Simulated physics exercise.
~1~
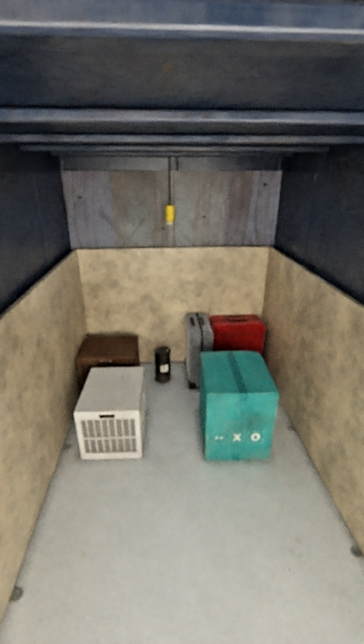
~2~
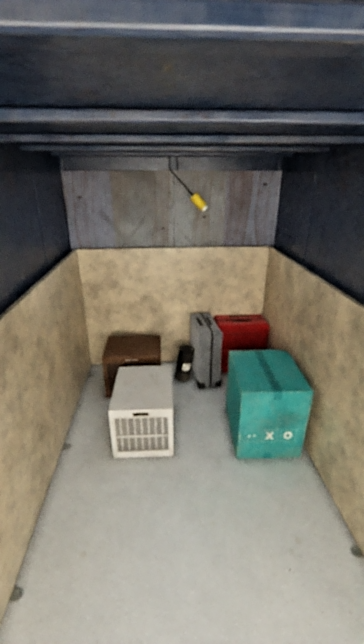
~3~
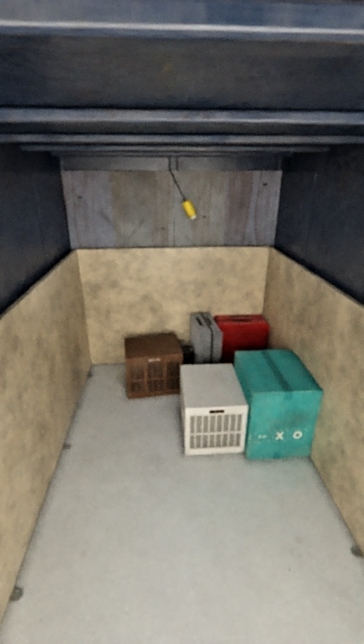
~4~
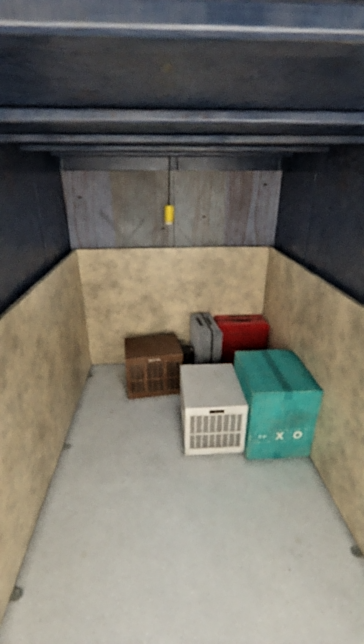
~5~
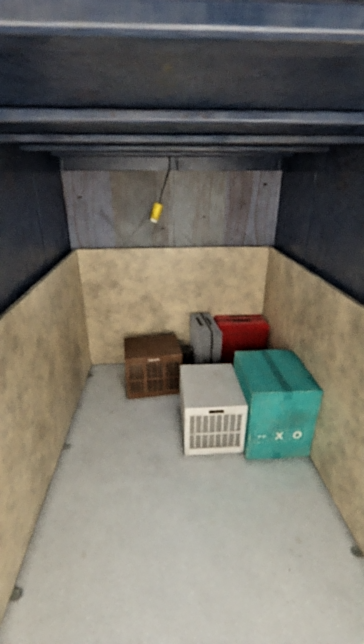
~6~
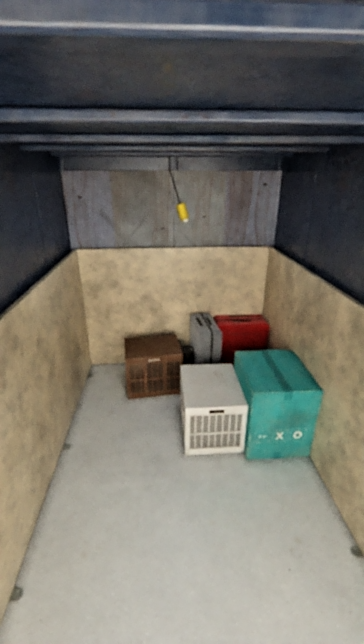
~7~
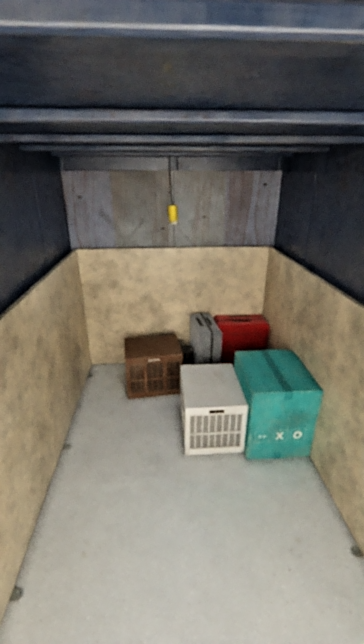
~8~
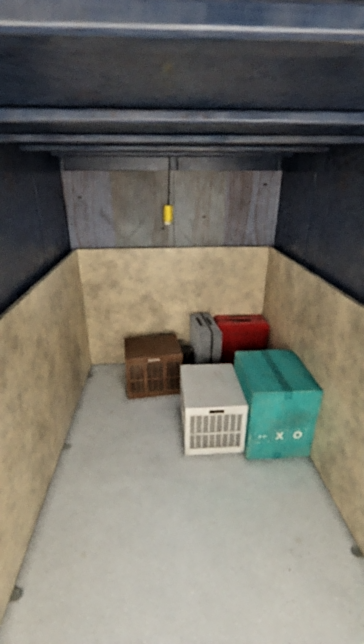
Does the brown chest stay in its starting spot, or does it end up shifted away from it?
The brown chest ends up shifted to the right of where it began.
In the back of a moving van, a yellow hanging tag swung while the white chest, brown chest, turquoise box and small black canister shifted right. They settled closer to the grey and red cases, with nothing toppled among the visible luggage.
